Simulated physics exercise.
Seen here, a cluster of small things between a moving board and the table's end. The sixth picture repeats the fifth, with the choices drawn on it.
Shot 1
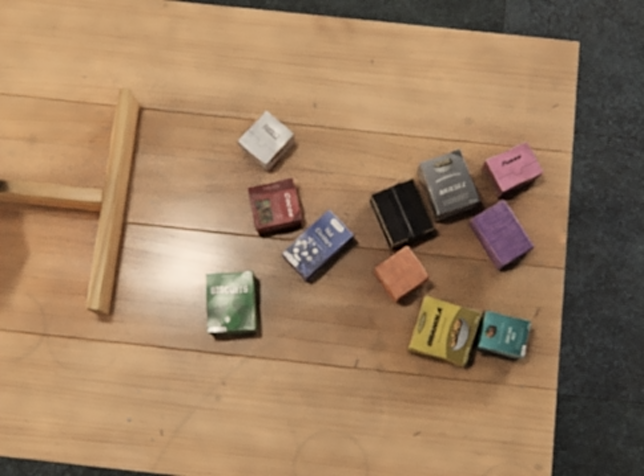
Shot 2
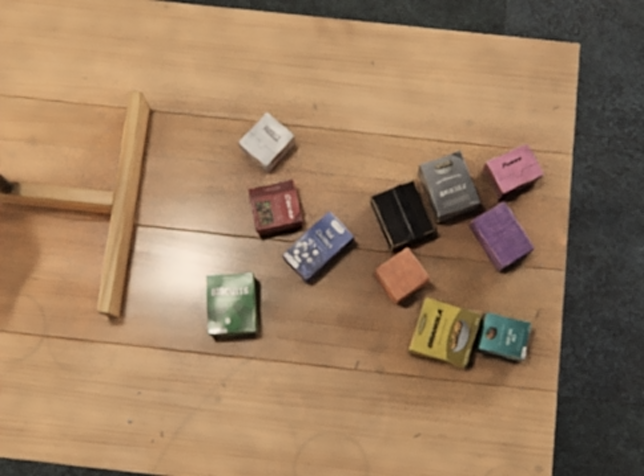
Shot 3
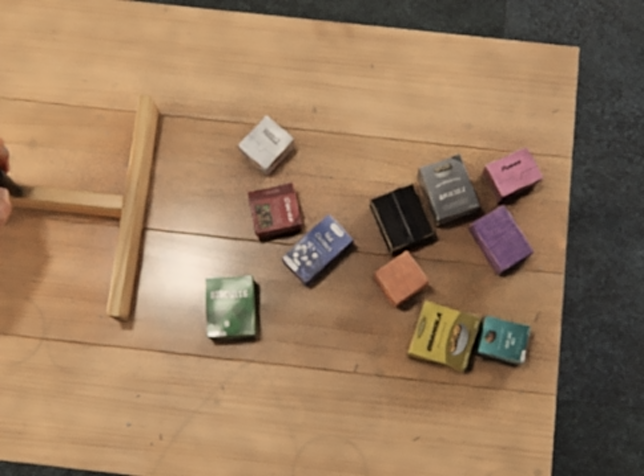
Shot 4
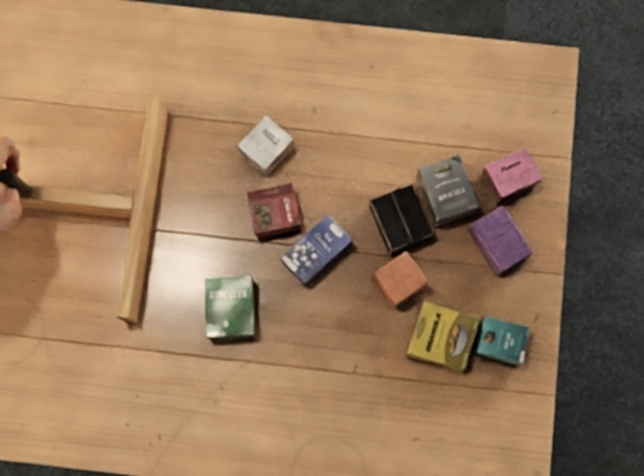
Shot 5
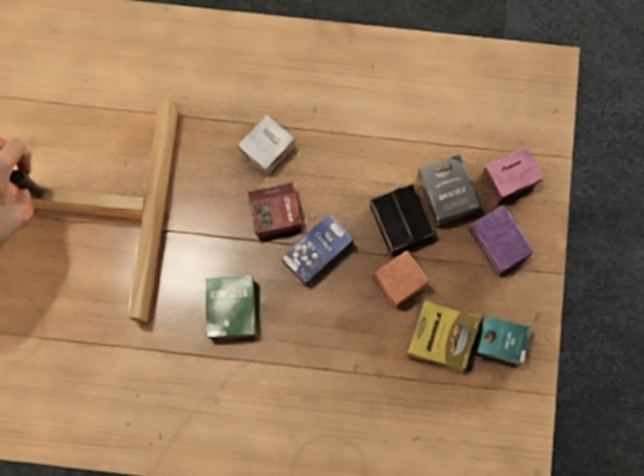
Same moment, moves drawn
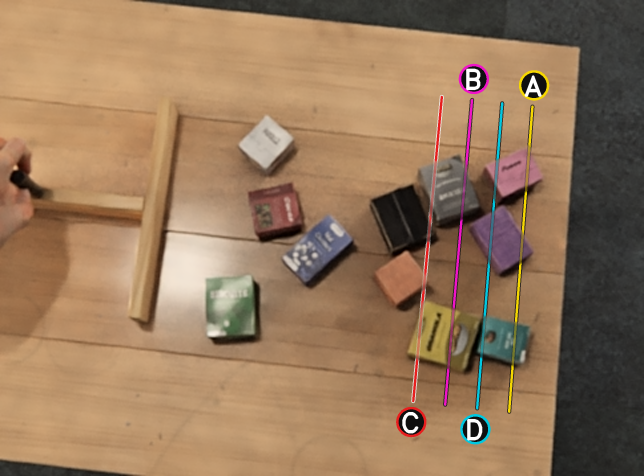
Wooden T-shaped board sliding slowly right across a tabletop, a hand gripping its handle, toward scattered colourful small boxes lying still.
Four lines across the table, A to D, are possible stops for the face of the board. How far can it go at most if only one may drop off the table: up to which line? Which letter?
Up to line C.
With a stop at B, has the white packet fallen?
By then, no.
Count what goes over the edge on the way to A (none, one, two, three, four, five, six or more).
By then, six or more.
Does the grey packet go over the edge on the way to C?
No.
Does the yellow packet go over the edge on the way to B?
No.
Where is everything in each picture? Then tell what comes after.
The first frame shows turquoise packet (503, 335); black box (402, 214); green packet (231, 303).
The second frame shows board (120, 199); purple block (502, 237).
The third frame shows board (130, 203); white packet (266, 147).
The fourth frame shows board (139, 204); yellow packet (443, 337).
The fifth frame shows board (150, 205); red box (275, 211); grey packet (448, 190); turquoise packet (502, 341).
On the marked copy, A at (521, 255); B at (459, 248); C at (428, 245); D at (490, 251).
Following C. Soon after the start, board (249, 216); white packet (290, 145); green packet (271, 313).
Later, board (350, 227); grey packet (470, 186); yellow packet (448, 342).
In the end, board (426, 235); turquoise packet over the edge; purple block (558, 234); one fallen.
As for the rest, A drops seven; B drops two; D drops four.
